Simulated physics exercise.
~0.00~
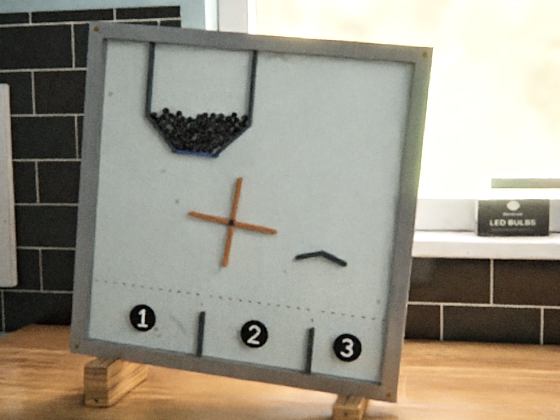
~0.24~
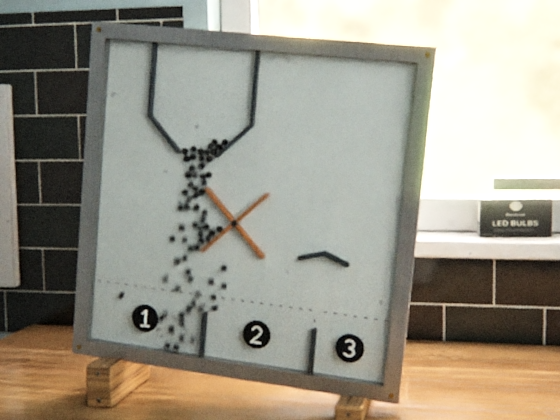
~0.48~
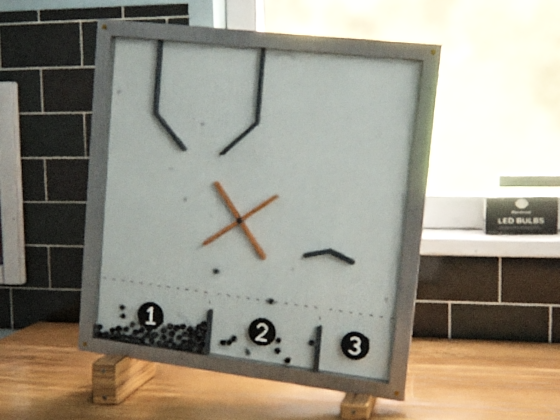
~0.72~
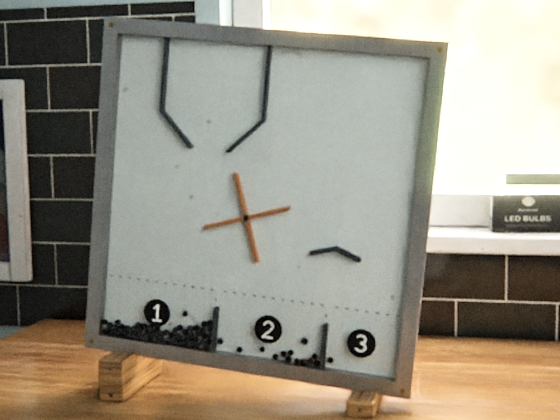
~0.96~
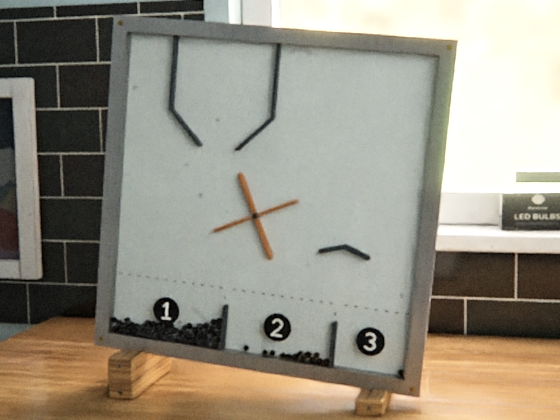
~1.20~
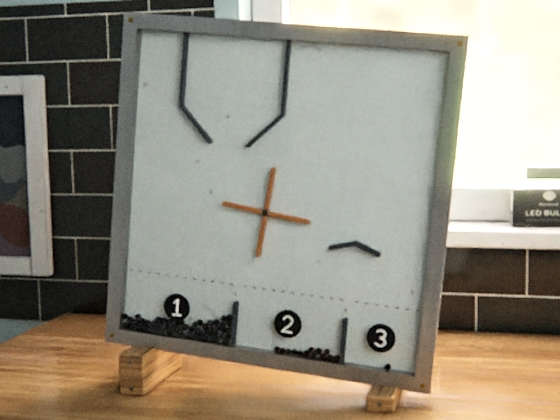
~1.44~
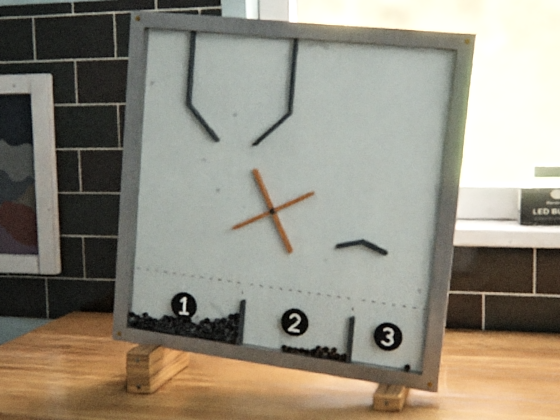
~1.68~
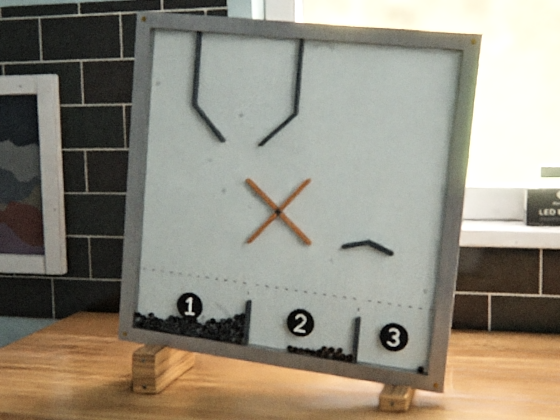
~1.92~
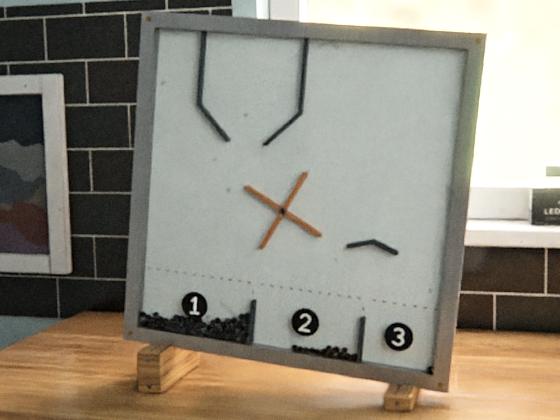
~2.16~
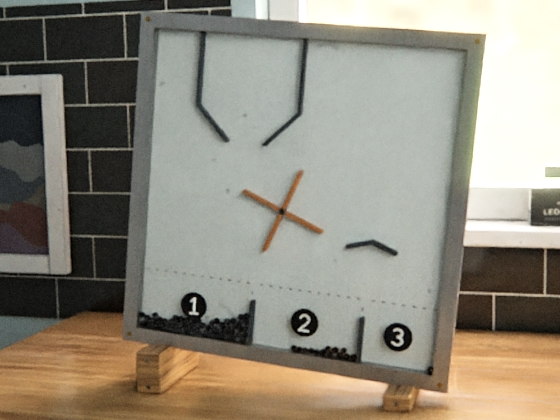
An upright case drops black beads past a turning orange cross, mostly into the left bin.
